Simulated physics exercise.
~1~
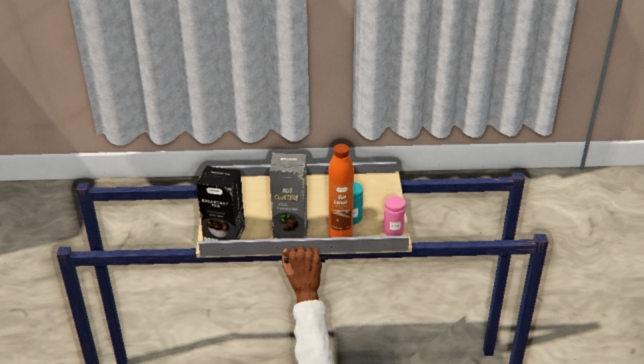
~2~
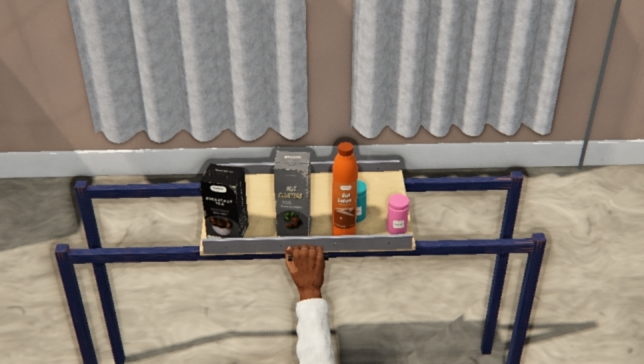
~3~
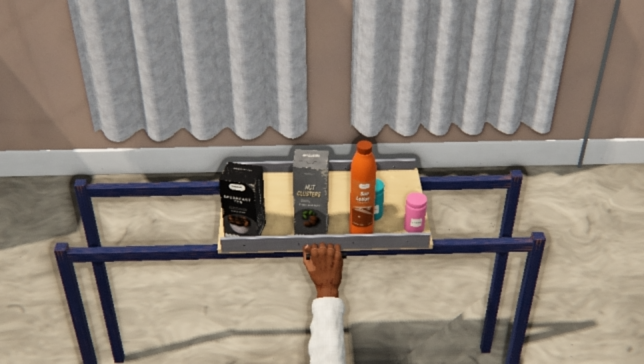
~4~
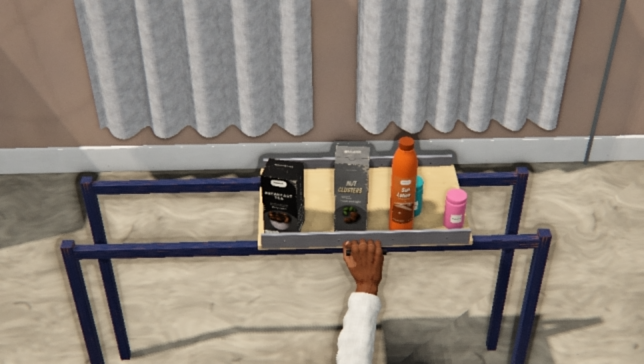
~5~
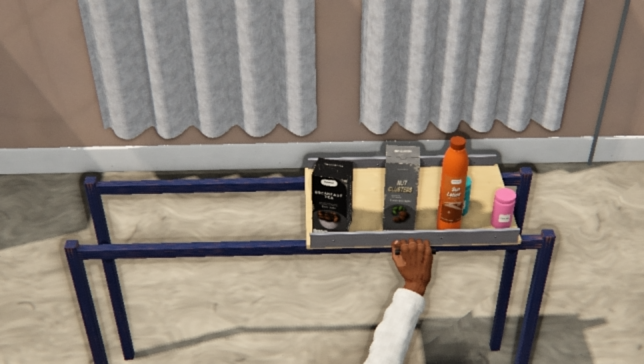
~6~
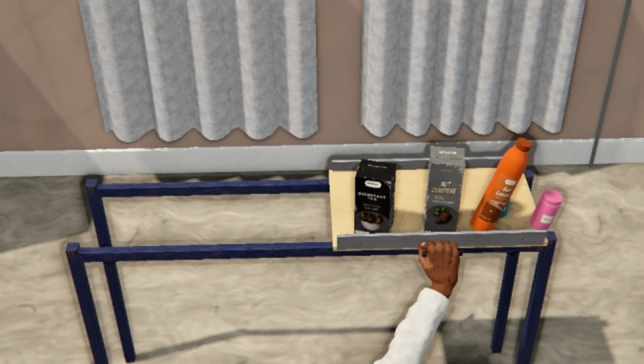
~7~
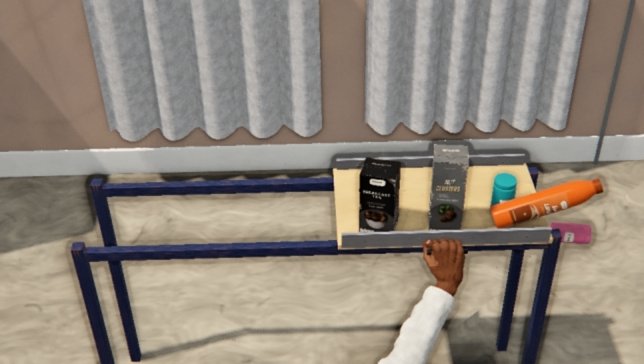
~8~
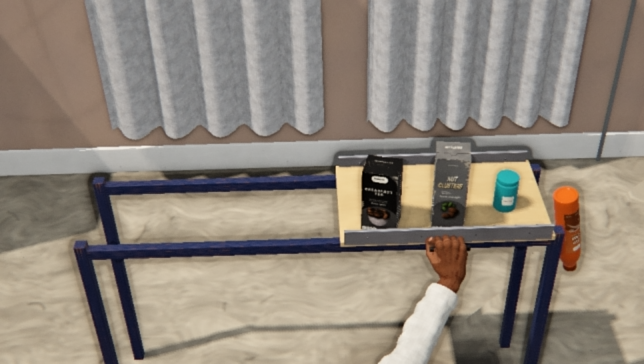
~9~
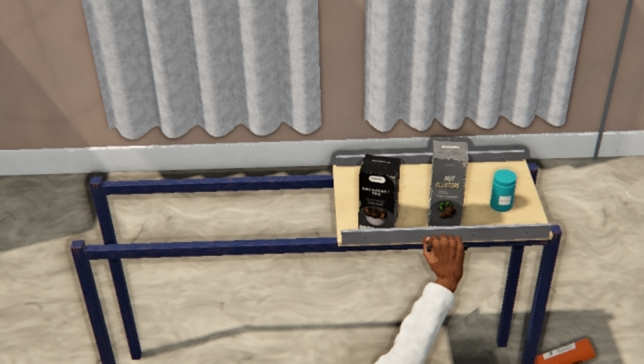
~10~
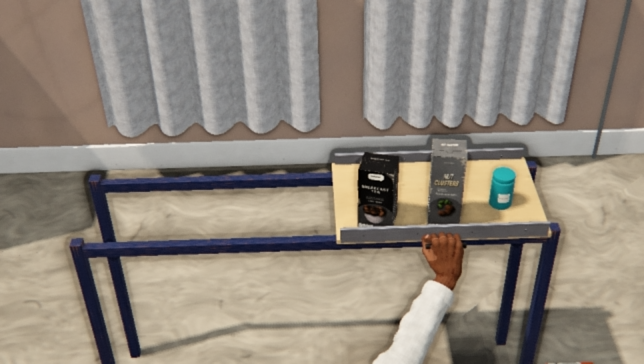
Against a brown wall with wavy grey panels, a pale tray with grey edges sits on dark blue rails over a sandy floor, seen from above and in front. On it, from left to right, stand a black carton, a grey carton, an orange bottle, a turquoise jar and a pink shaker. A white-sleeved hand at the front edge moves with the tray as it slides right and stops near the rails' end. The bottle and shaker tip right and tumble off the open side. The bottle drops to the floor, while both cartons and the jar remain upright.
